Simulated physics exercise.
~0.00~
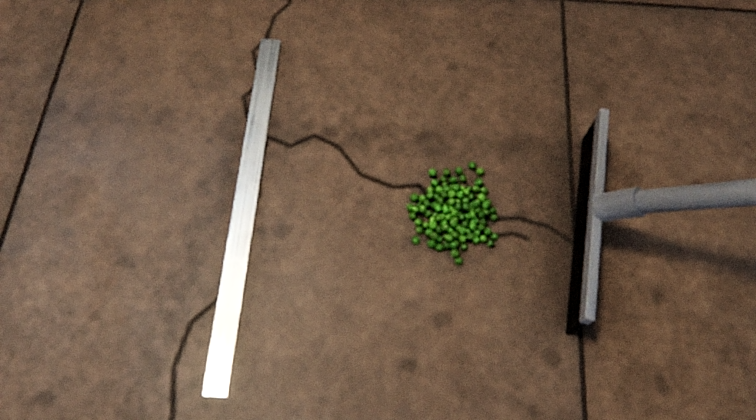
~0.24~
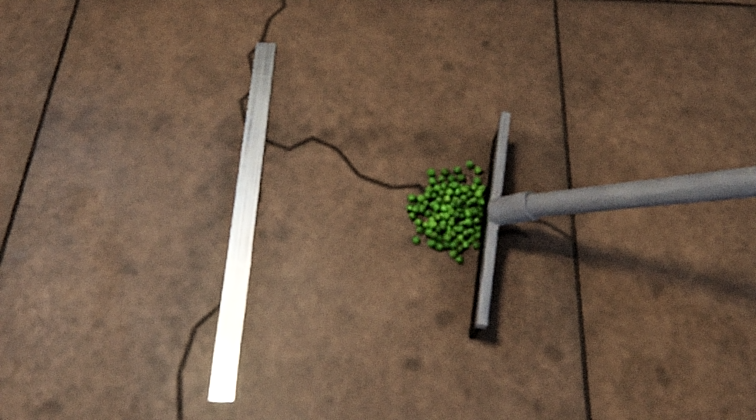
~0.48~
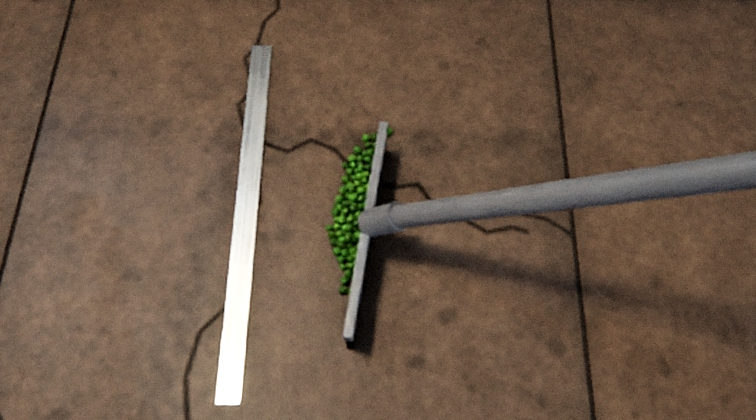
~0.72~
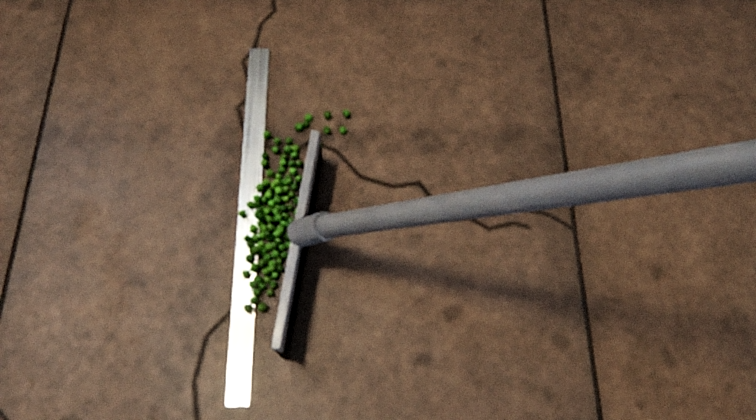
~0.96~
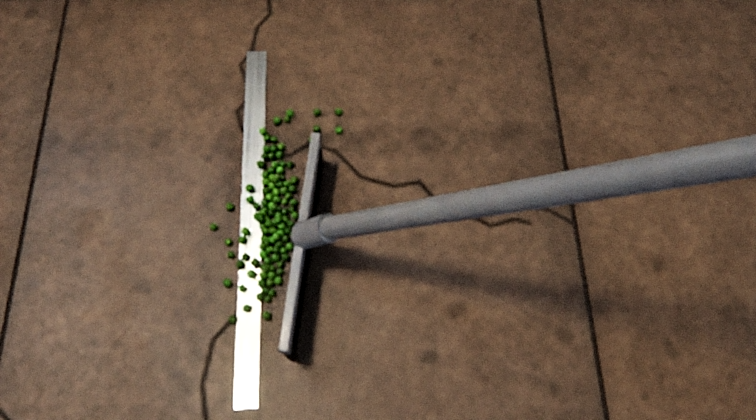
At first, a loose cluster of small green peas lies on a cracked brown tiled floor, between a shiny metal strip on the left and a squeegee with a long grey handle on the right. The squeegee slides left and reaches the near edge of the pile. It pushes the peas along, pressing them into a tall, narrow band against its blade. Nearing the strip, it crowds them up to the metal, while a few slip around its upper end. The blade stops short of the strip, with most peas bunched in between and some scattered on and just past the metal.
